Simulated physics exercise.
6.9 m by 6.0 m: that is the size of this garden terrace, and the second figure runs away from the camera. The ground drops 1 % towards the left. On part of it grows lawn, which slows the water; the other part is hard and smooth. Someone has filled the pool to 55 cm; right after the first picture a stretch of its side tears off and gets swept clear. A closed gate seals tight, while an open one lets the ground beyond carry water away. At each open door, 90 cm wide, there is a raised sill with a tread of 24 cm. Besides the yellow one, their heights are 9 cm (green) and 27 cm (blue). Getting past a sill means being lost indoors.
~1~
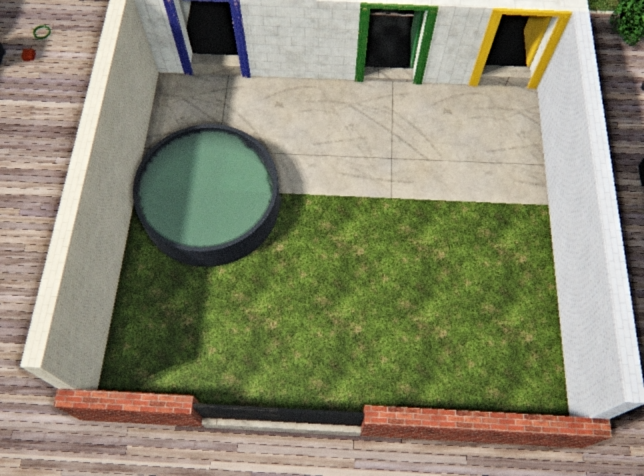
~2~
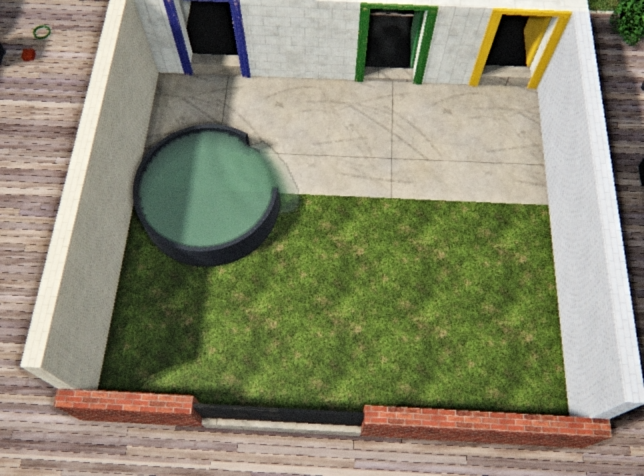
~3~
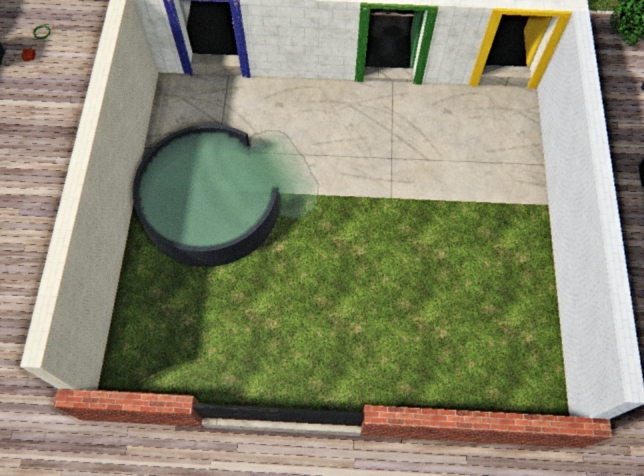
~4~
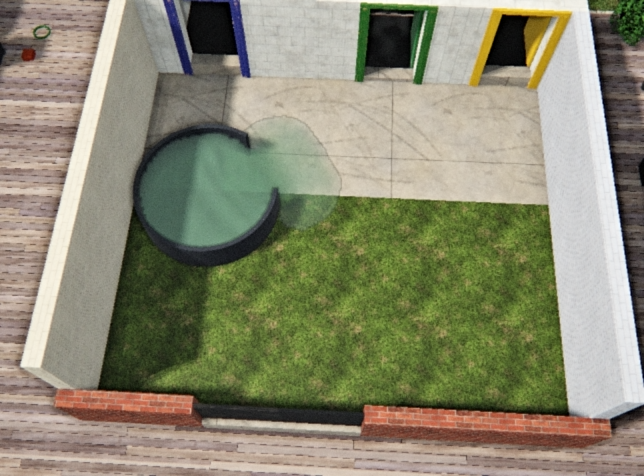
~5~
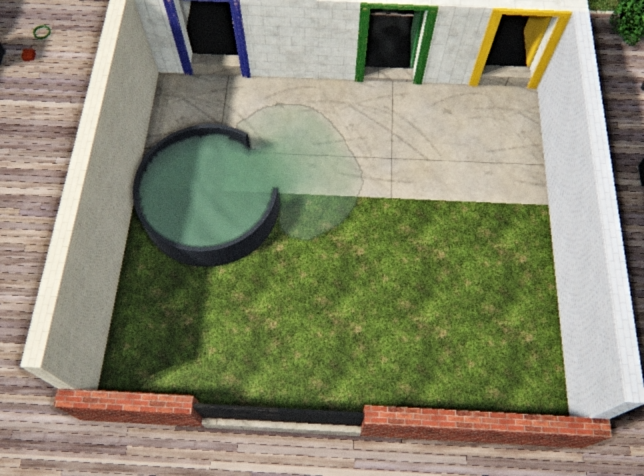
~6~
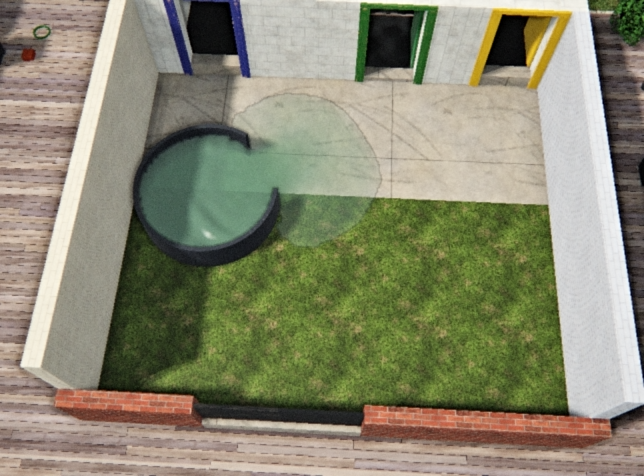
Water pouring through a gap in the right side of a round dark-walled pool, spreading across the pale paving and lawn edge.
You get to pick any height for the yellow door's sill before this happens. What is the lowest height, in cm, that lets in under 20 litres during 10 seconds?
About 15 cm.
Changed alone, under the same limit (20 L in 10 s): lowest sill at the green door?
Green: 12.0 cm.
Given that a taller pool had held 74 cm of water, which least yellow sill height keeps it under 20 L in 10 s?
Minimum height: Approx. 24 cm.
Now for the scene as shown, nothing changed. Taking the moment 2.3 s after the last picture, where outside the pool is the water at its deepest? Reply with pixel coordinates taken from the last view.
Look close to (535, 89).
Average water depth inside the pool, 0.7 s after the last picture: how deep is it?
About 37 cm.
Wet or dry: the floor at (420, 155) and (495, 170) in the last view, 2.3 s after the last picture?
Soaked; soaked.
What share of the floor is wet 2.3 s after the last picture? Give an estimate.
Near 45 per cent of the open floor.
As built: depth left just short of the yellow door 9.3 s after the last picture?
Roughly 4.0 cm deep.
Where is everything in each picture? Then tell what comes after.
In the first picture, still water, 55 cm deep, in the pool at (206, 187); the yellow door at (517, 49) is dry.
In the second picture, the front is at (294, 193), 0.3 m from the gap at (269, 173); 0.3 m2 of floor is wet, 55 cm left at the back.
In the third picture, water pours out at (269, 174) and has run 0.7 m, to (284, 138); about 9 cm deep outside, 55 cm at the back.
In the fourth picture, the front is at (337, 182), 1.1 m from the gap at (269, 174); 1.9 m2 of floor is wet, 55 cm left at the back.
In the fifth picture, the gap is at (269, 174), the front 1.4 m out at (352, 161); the back of the pool holds 55 cm.
In the sixth picture, the gap is at (269, 174), the front 1.8 m out at (350, 123); the back of the pool holds 55 cm; 2.8 m in a straight line remain to the yellow door at (517, 49).
Then, 0.7 s after the last picture water covers 25 % of the floor, deepest (25 cm) near (278, 173); it has not reached the yellow door.
Then, 2.3 s after the last picture water covers 45 % of the floor, deepest (30 cm) near (535, 89); 17 cm at the yellow door, 0 litres in over its 26 cm sill.
Then, 9.3 s after the last picture water covers 90 % of the floor, deepest (10 cm) near (159, 74); 4 cm at the yellow door, 1 litre in over its 26 cm sill.
At the yellow door as built, the water peaked near 21 cm, 3.1 s after the last picture.
Run again over the same 10 s with other heights there, 30 litres in over 13.5 cm, 11 litres over 18 cm. The limit of 20 litres is kept from about 15 cm up.
